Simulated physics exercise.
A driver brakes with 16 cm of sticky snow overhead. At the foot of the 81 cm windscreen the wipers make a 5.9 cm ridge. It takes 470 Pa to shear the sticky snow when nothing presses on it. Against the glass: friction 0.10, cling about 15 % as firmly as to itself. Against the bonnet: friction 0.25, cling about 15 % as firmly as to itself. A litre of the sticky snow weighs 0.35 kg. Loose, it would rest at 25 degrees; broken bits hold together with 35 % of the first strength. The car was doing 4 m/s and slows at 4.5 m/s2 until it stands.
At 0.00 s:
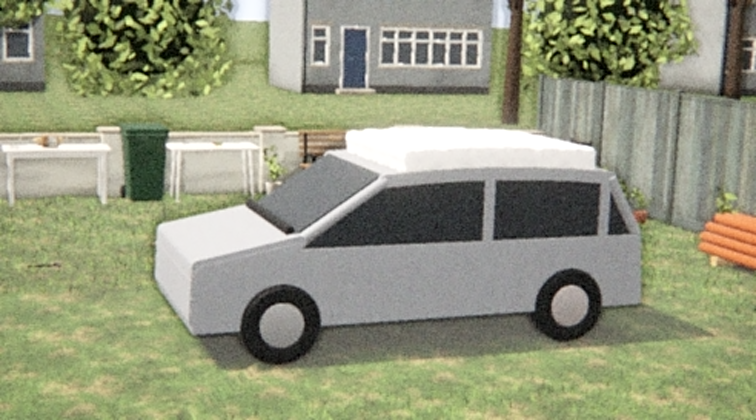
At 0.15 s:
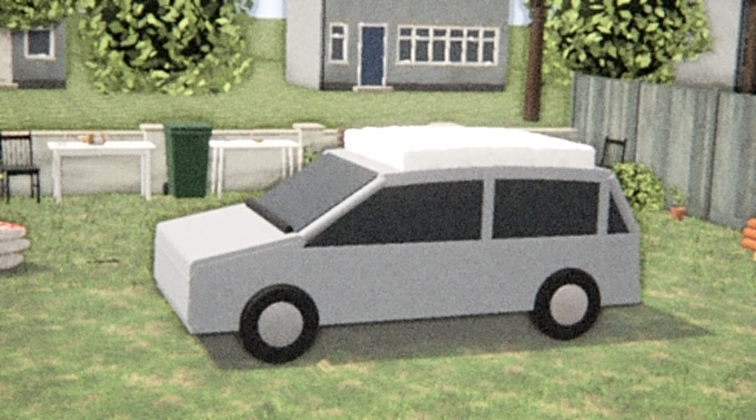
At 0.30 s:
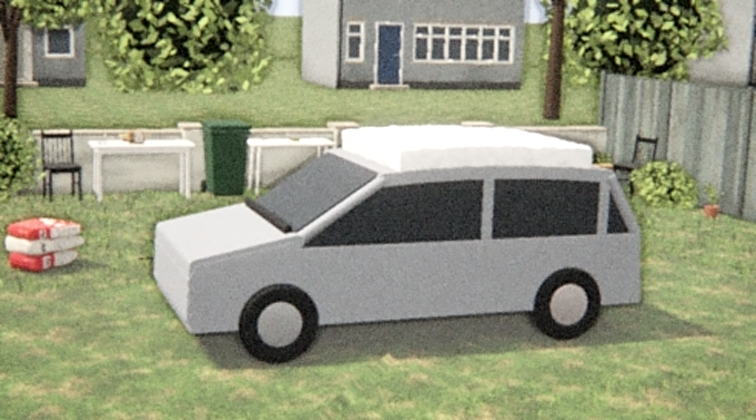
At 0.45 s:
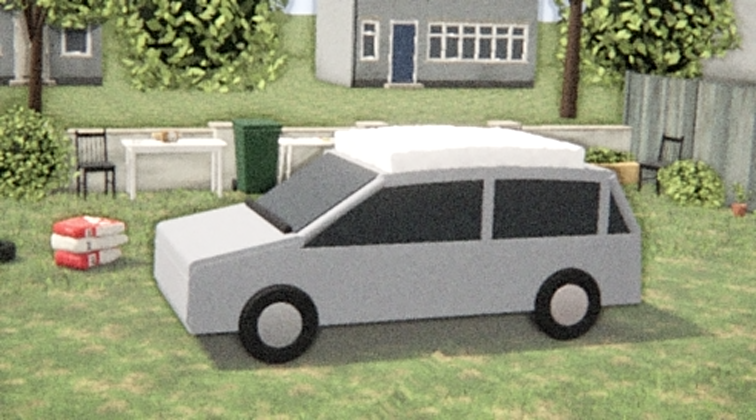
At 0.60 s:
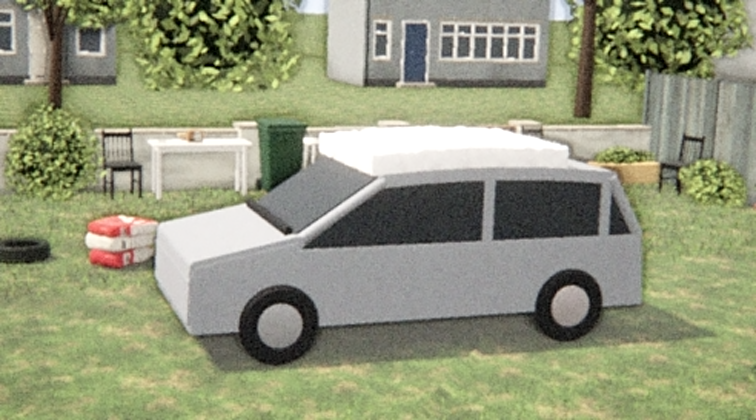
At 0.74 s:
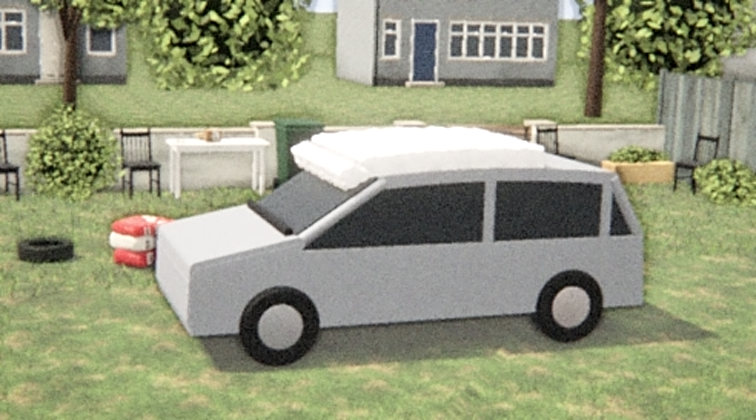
The snow on the grey car's roof slides forward over the windscreen's top and begins cracking.
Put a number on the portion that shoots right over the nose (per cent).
It comes to some 93 %.
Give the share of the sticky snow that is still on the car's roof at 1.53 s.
Some 0 per cent.
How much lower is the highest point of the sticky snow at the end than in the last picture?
About 55 cm.
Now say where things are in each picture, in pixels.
In the first picture, foremost bit of the sticky snow at (404, 167).
In the second picture, foremost bit of the sticky snow at (403, 166).
In the third picture, foremost bit of the sticky snow at (400, 166), its middle shifted 2.3 cm.
In the fourth picture, foremost bit of the sticky snow at (390, 159), its middle shifted 10 cm.
In the fifth picture, foremost bit of the sticky snow at (372, 157), its middle shifted 25 cm, 6 % of it past the top of the windscreen, in one piece.
In the sixth picture, foremost bit of the sticky snow at (341, 172), its middle shifted 48 cm, 19 % of it past the top of the windscreen, cracking.
After 1.11 s, 31 % of the snow is on the roof, 45 % on the glass, 25 % on the bonnet and none has gone off the nose.
After 1.53 s, none of the snow is on the roof, 10 % on the glass, 74 % on the bonnet and 15 % has gone off the nose.
After 1.96 s, none of the snow is on the roof, 2 % on the glass, 36 % on the bonnet and 61 % has gone off the nose.
After 2.39 s, none of the snow is on the roof, 2 % on the glass, 5 % on the bonnet and 93 % has gone off the nose.
After 2.60 s, none of the snow is on the roof, 2 % on the glass, 5 % on the bonnet and 93 % has gone off the nose.
